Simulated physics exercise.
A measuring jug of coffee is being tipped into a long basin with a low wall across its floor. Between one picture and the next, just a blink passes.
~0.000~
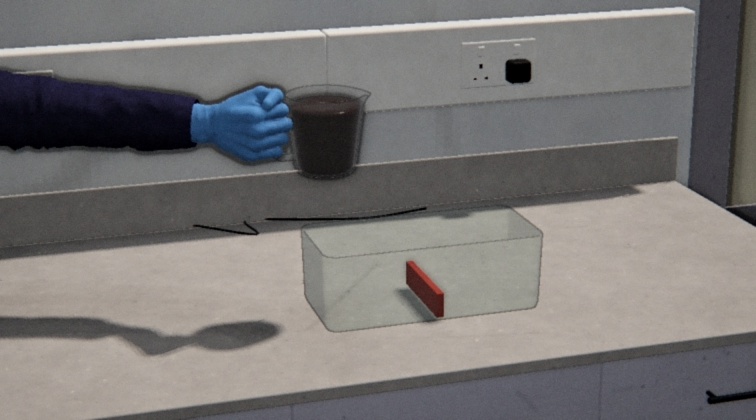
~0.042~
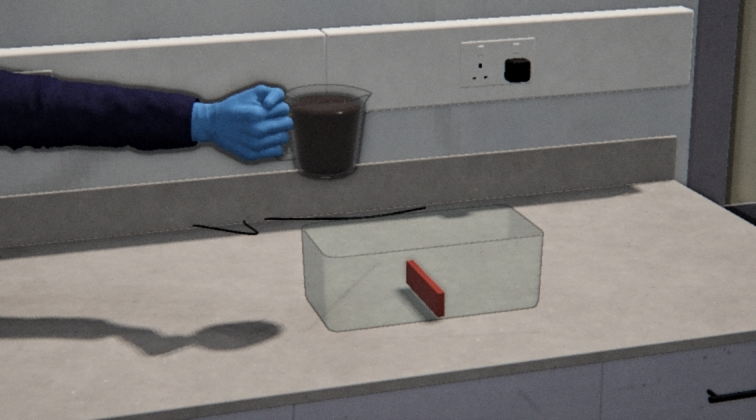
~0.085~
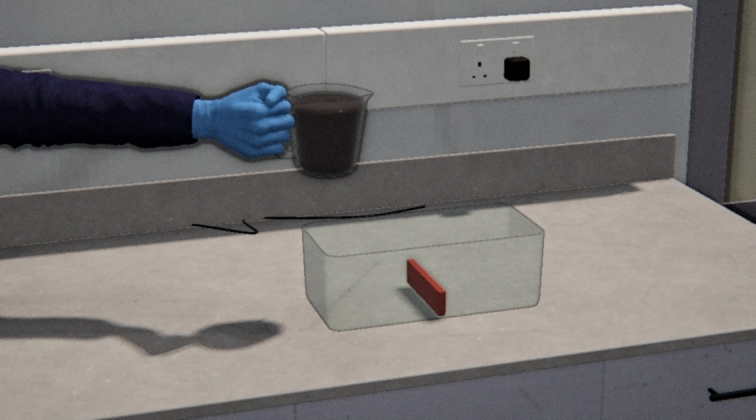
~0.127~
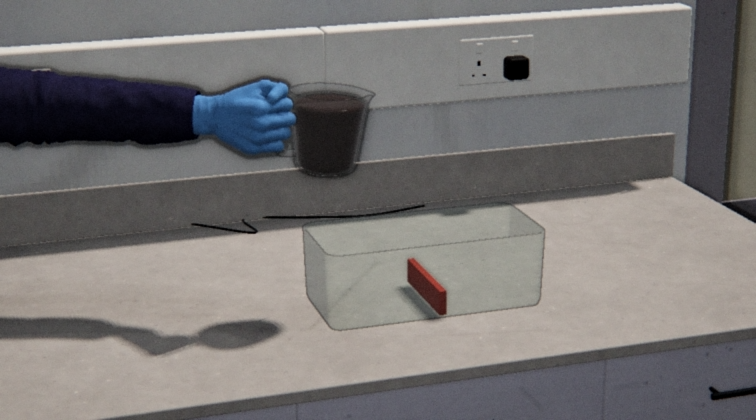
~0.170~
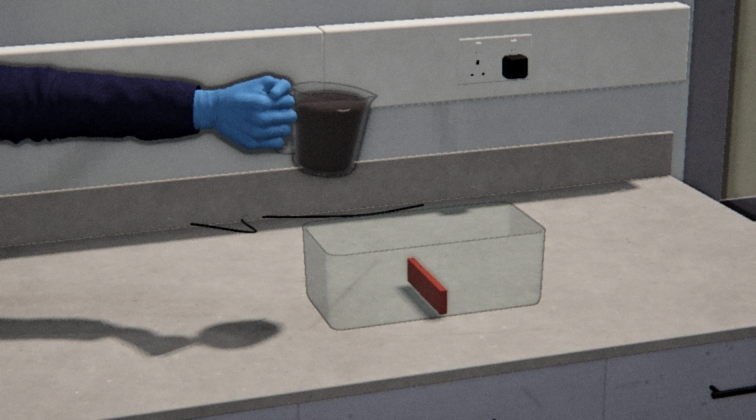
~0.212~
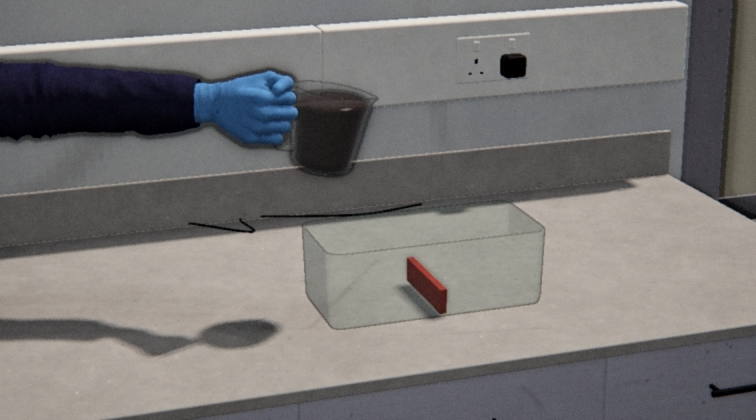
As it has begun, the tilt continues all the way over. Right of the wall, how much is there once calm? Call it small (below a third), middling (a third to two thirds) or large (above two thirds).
Middling.
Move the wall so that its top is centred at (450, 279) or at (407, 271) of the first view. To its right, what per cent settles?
In order, near 10 and 90 in a hundred.
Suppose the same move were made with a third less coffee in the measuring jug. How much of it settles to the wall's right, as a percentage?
20 per cent or so.
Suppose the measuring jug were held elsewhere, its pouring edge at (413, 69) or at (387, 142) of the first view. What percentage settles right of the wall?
First try: Near 90 percent; second try: Near 55 percent.
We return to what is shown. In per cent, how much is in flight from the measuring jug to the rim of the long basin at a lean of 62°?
Near 20 parts in a hundred.
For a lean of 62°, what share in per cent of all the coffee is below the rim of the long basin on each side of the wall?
Left: 0 %; right: 0 %.
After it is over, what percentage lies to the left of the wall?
Around 45 percent.
After 0.59 s the tilt is 62° and 78 per cent is still to pour, 2 is left of the wall and 1 right of it.
After 0.86 s the tilt is 91° and 30 per cent is still to pour, 12 is left of the wall and 34 right of it.
After 1.15 s the tilt is 93° and 5 per cent is still to pour, 36 is left of the wall and 53 right of it.
After 1.46 s the tilt is 93° and 1 per cent is still to pour, 45 is left of the wall and 53 right of it.
In the end 45 per cent lies left of the wall, 53 right of it and 1 outside.
